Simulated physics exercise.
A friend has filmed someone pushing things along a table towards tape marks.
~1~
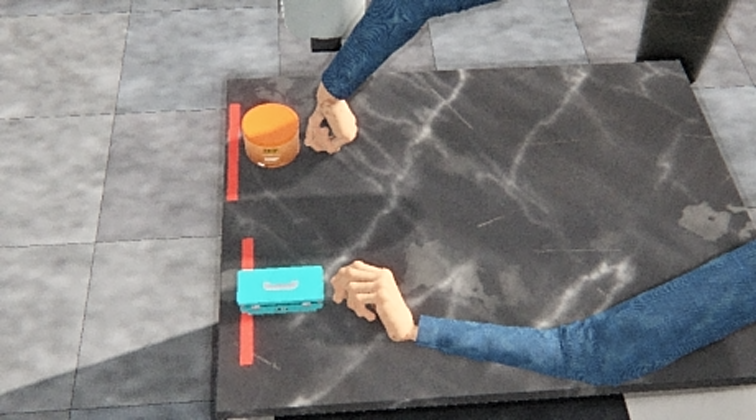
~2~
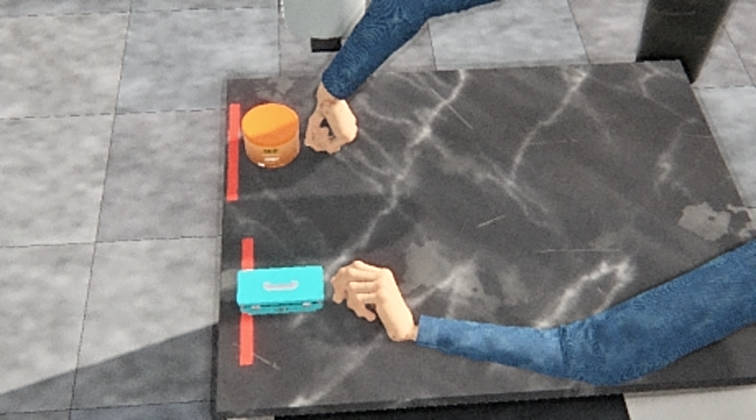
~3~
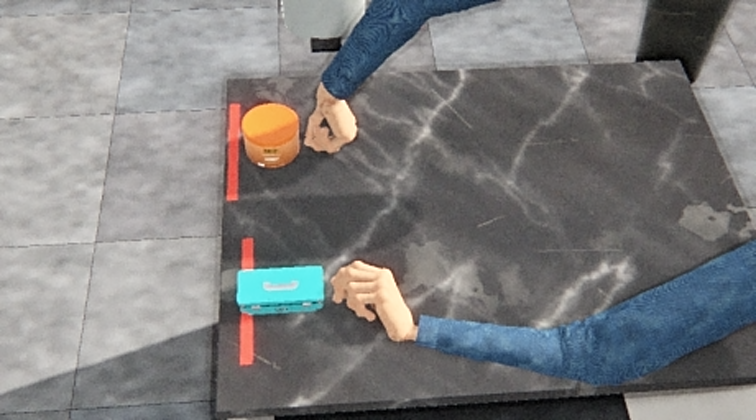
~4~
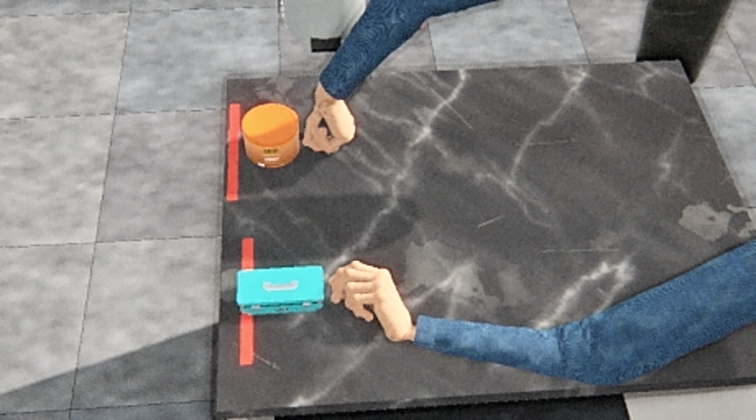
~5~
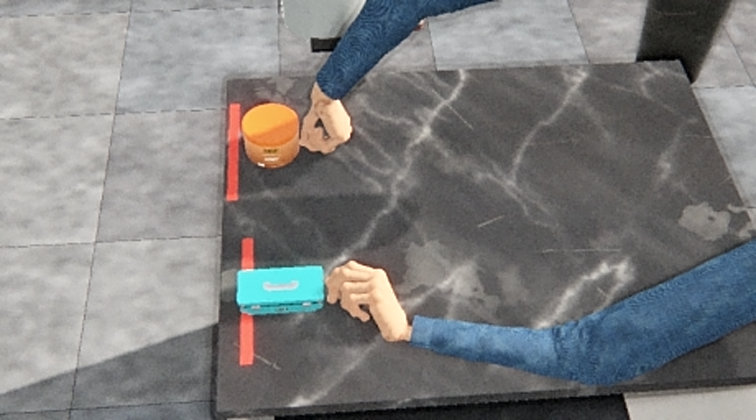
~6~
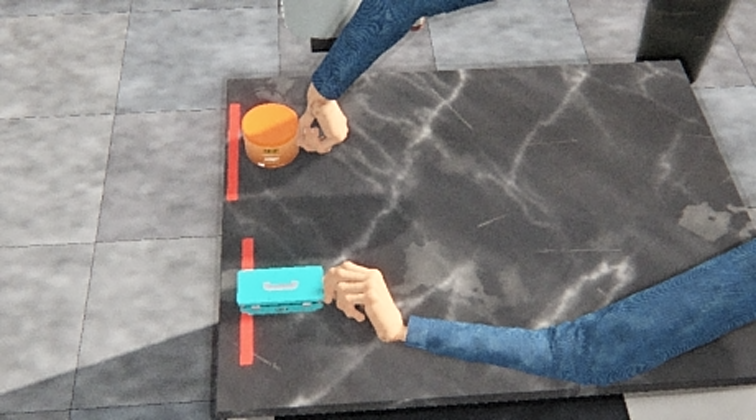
Two hands edging slightly left on a dark marbled table towards an orange tub and a turquoise case, both staying still.
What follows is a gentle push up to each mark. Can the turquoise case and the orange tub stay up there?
As it turns out, the turquoise case goes over the edge and the orange tub goes over the edge.
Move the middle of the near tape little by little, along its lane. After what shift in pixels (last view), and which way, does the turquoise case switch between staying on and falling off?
Roughly 20 pixels right.
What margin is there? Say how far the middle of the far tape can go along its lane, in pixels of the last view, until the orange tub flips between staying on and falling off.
About 24 pixels right.
Then, 1.24 s later than the last frame, turquoise case dropping near (195, 342); orange tub dropping near (178, 224).
When it is over, the turquoise case falls off the table; the orange tub falls off the table.
